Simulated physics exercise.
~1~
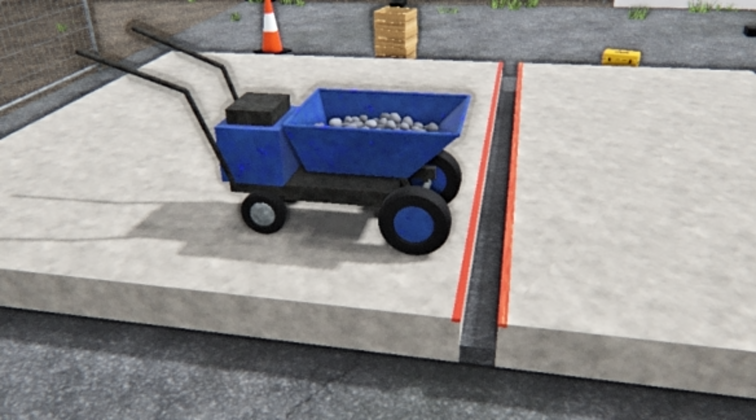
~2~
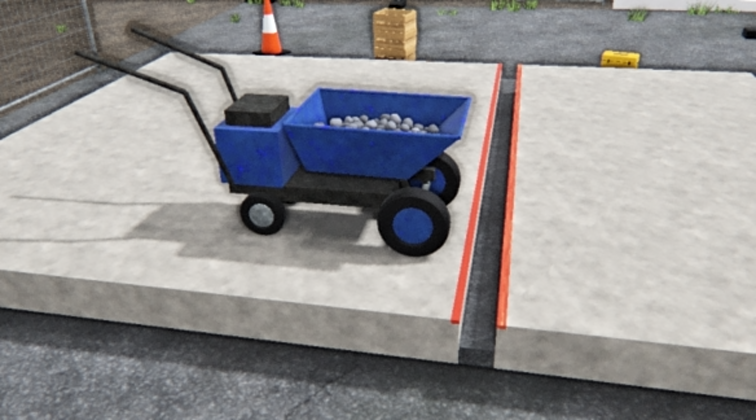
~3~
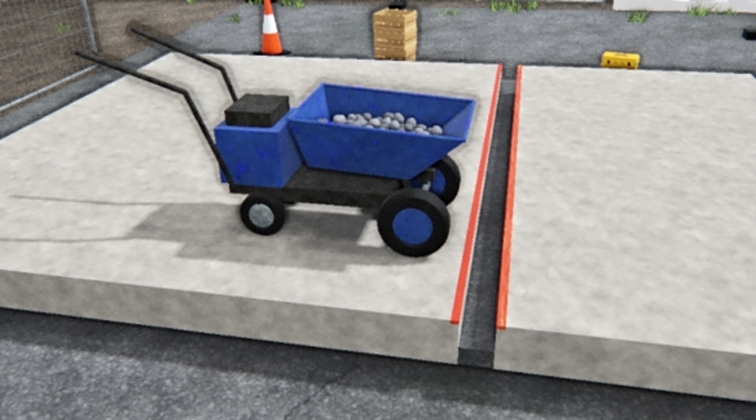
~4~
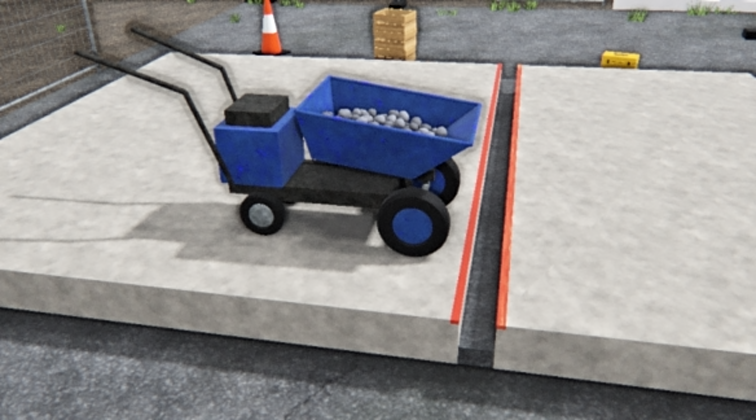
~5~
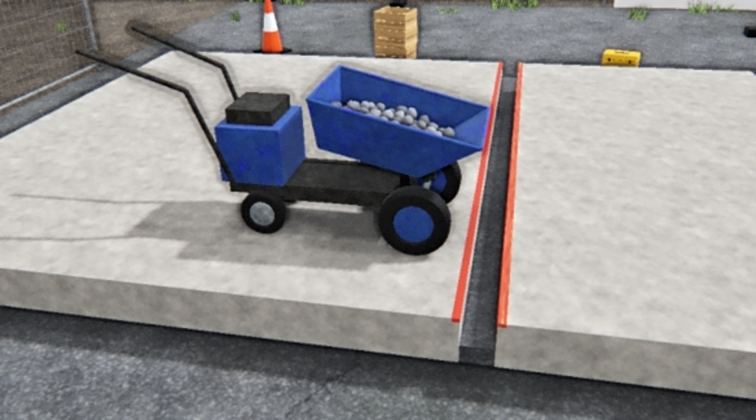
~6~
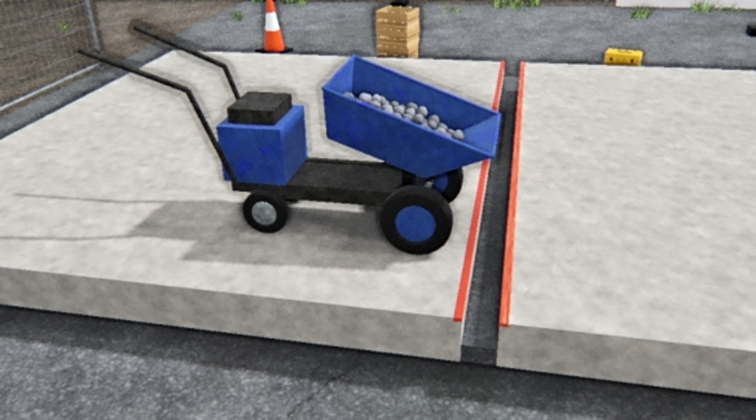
On a raised concrete pad, a barrow's blue skip of cobbles gradually tilts forward.
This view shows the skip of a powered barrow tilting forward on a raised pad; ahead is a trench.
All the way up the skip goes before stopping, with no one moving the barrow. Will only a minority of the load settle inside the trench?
Yes, under half gets in.
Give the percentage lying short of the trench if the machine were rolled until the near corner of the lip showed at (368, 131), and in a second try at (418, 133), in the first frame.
In order: About 30 % and 0 %.
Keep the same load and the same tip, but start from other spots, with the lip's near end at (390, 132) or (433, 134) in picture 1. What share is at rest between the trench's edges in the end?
Some 70 in a hundred, then some 10 in a hundred.
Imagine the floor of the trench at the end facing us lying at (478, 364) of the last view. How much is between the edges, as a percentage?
The share would be around 0 in a hundred.
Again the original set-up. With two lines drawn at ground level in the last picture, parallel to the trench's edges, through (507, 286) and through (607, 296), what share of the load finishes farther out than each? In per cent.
100 % and 30 %, in that order.
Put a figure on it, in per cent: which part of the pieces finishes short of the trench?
About 0 per cent.
Shortly afterwards, skip tipped steeply; the whole lot in the skip.
Next, skip tipped steeply; near half in the skip; near half beyond it; only a few falling.
Some moments later, skip tipped right over; only a few in the skip; all but a few beyond it.
In the end, skip tipped right over; only a few in the skip; none at all in or heaped over the trench; all but a few beyond it.
